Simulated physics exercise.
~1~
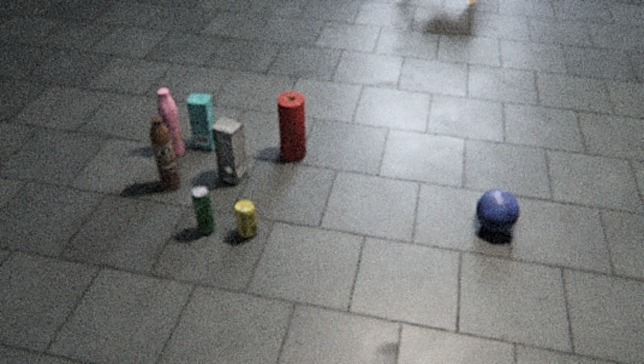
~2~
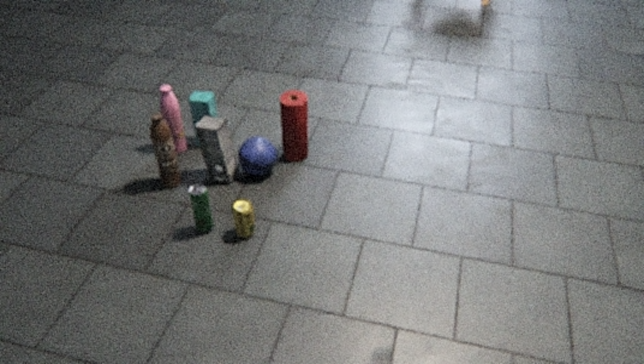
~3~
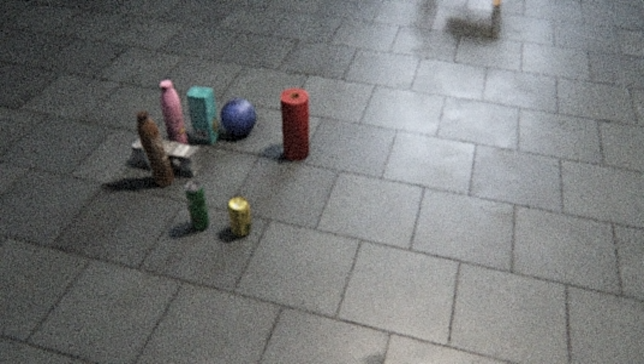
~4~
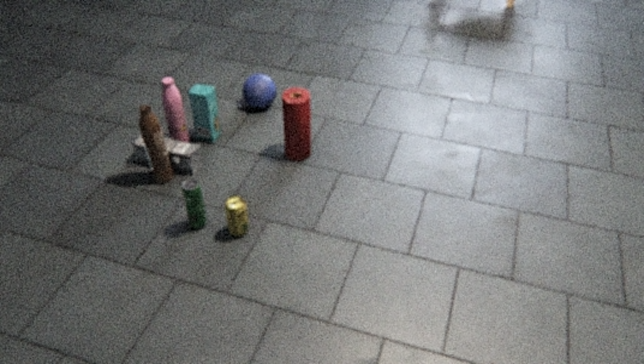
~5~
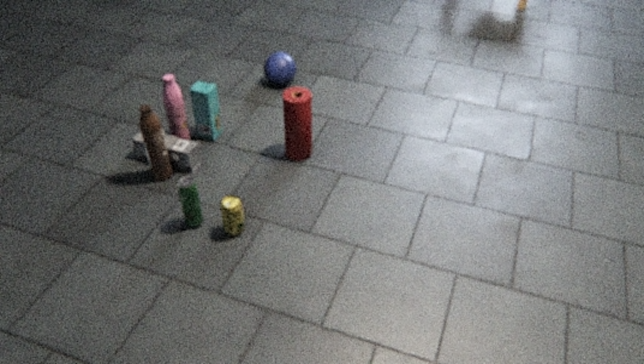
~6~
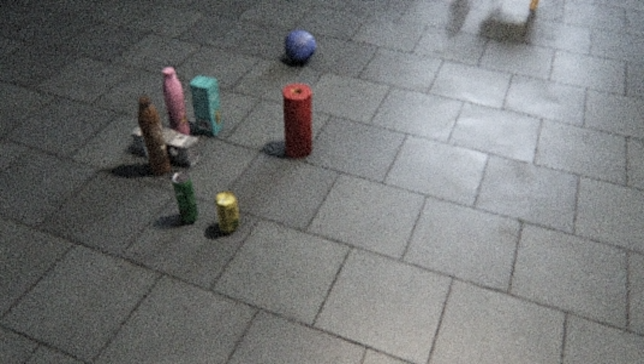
A blue ball rolls left, topples the grey carton, then rolls away behind the upright items.
